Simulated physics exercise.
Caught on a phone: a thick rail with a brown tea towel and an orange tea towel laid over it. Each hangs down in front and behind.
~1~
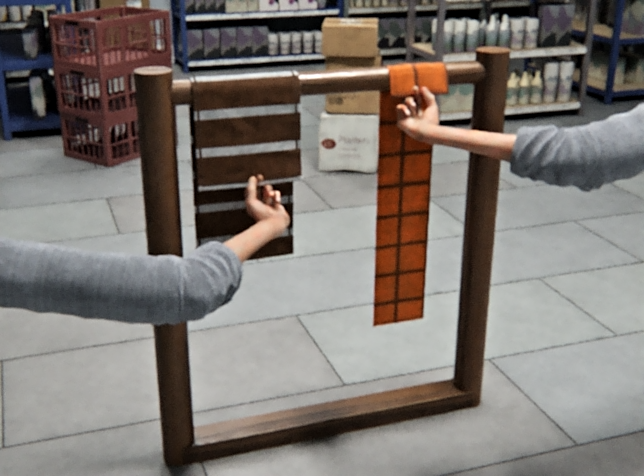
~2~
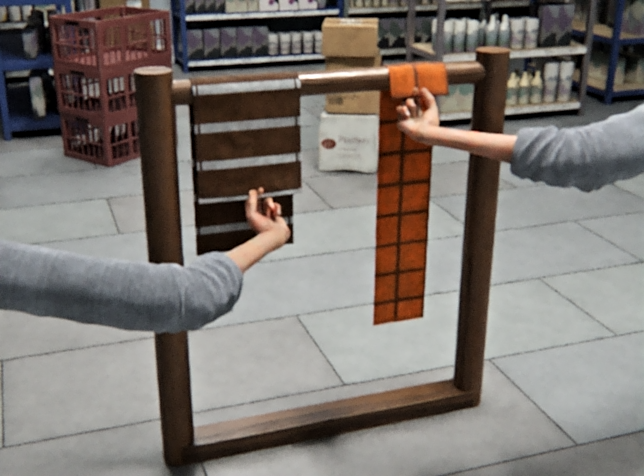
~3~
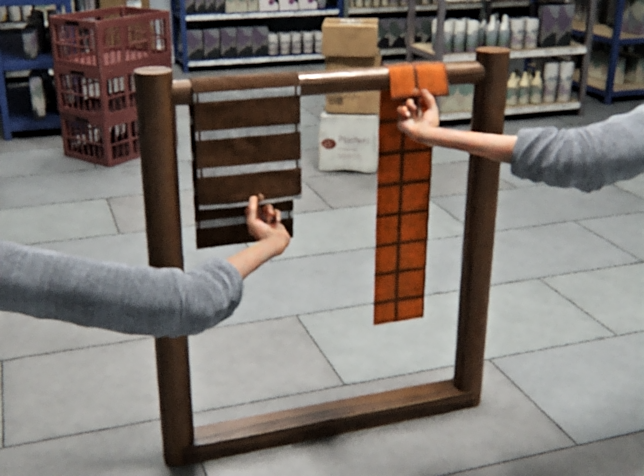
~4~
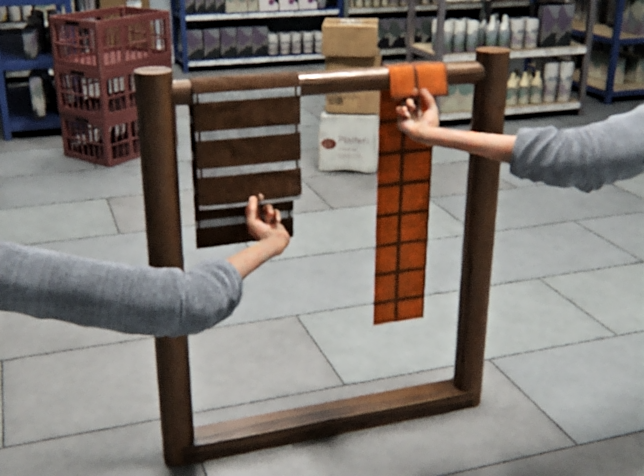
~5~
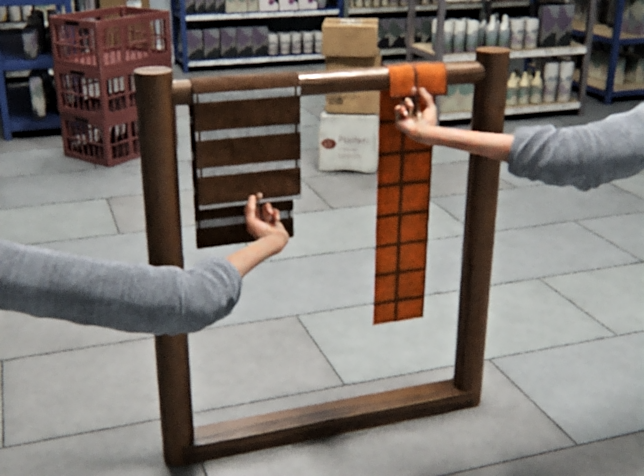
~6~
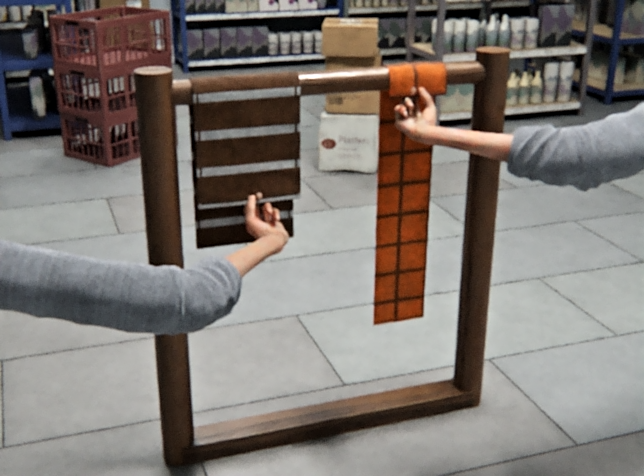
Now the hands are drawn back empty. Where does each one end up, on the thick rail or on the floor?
The brown tea towel stays on; the orange tea towel slips to the floor.
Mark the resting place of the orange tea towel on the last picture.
Close to (392, 403).
Then, 0.36 s later than the last view, brown tea towel at rest on the rail; orange tea towel clear of the rail and dropping near (399, 290).
Then, 0.62 s later than the last view, brown tea towel at rest on the rail; orange tea towel in a heap on the floor near (393, 401).
Finally, brown tea towel at rest on the rail; orange tea towel in a heap on the floor near (392, 403). The brown tea towel hangs there and the orange tea towel is pulled off by its long side.
